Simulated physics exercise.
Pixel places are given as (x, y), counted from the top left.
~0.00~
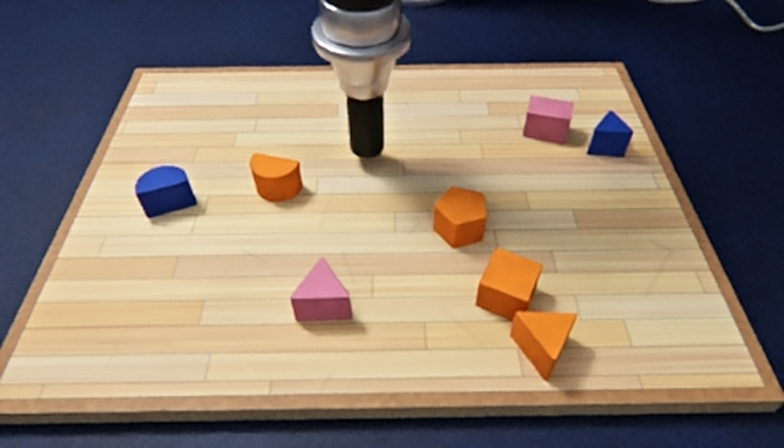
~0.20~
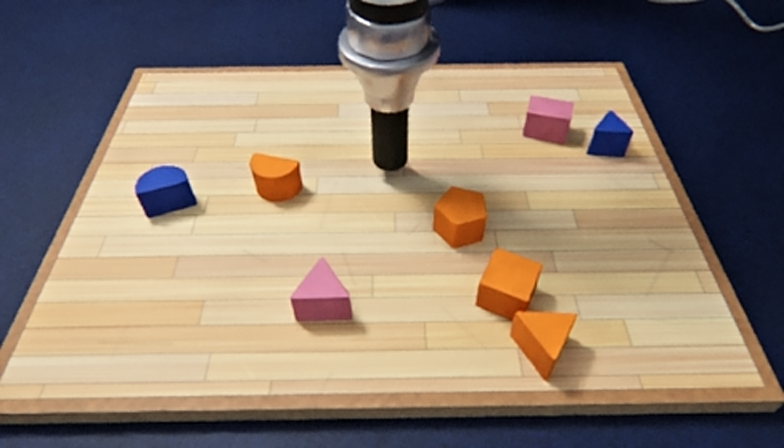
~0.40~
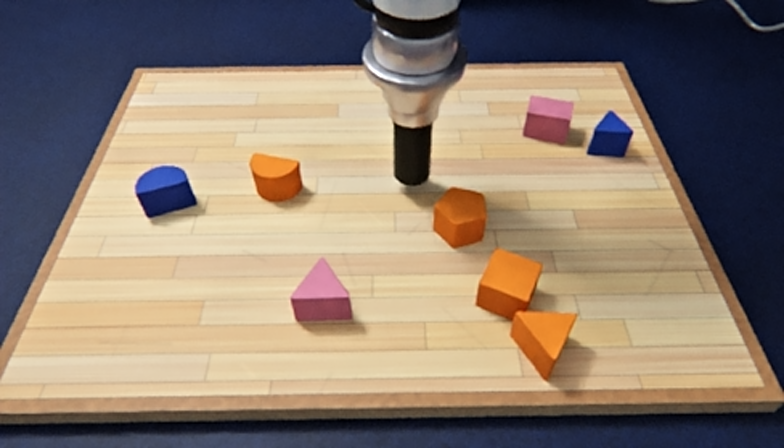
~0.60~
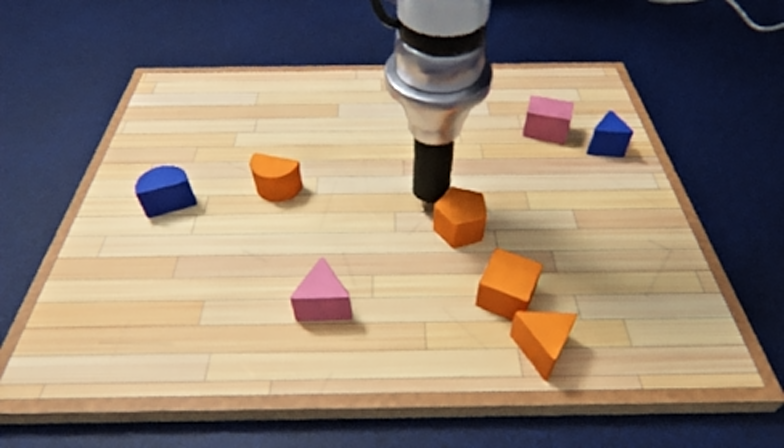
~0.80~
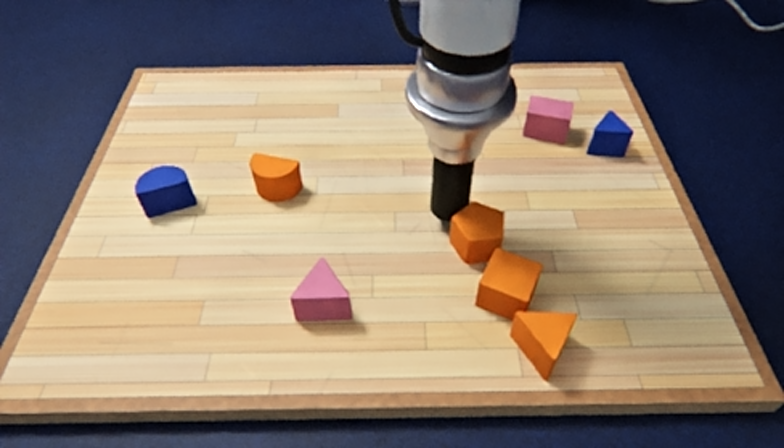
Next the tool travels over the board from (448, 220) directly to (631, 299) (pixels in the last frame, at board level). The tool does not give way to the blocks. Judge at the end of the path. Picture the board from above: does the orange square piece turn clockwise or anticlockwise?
In a top view, it turns clockwise.
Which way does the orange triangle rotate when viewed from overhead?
It spins against the clock.
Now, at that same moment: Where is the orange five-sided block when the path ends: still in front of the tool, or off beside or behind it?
The tool should slip past it.
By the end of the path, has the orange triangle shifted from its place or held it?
That block is going to get moved.
One third of the way, tool (507, 232); orange five-sided block (528, 256), turned 45° clockwise; orange square piece (523, 302), turned 15° clockwise; orange triangle (555, 343), turned 30° anticlockwise.
Two thirds of the way, tool (570, 259); orange five-sided block (555, 279), turned 75° clockwise; orange square piece (522, 313), turned 30° clockwise; orange triangle (555, 346), turned 35° anticlockwise.
At the end, tool (638, 287); orange five-sided block (555, 279), turned 75° clockwise; orange square piece (522, 313), turned 30° clockwise; orange triangle (555, 346), turned 35° anticlockwise.
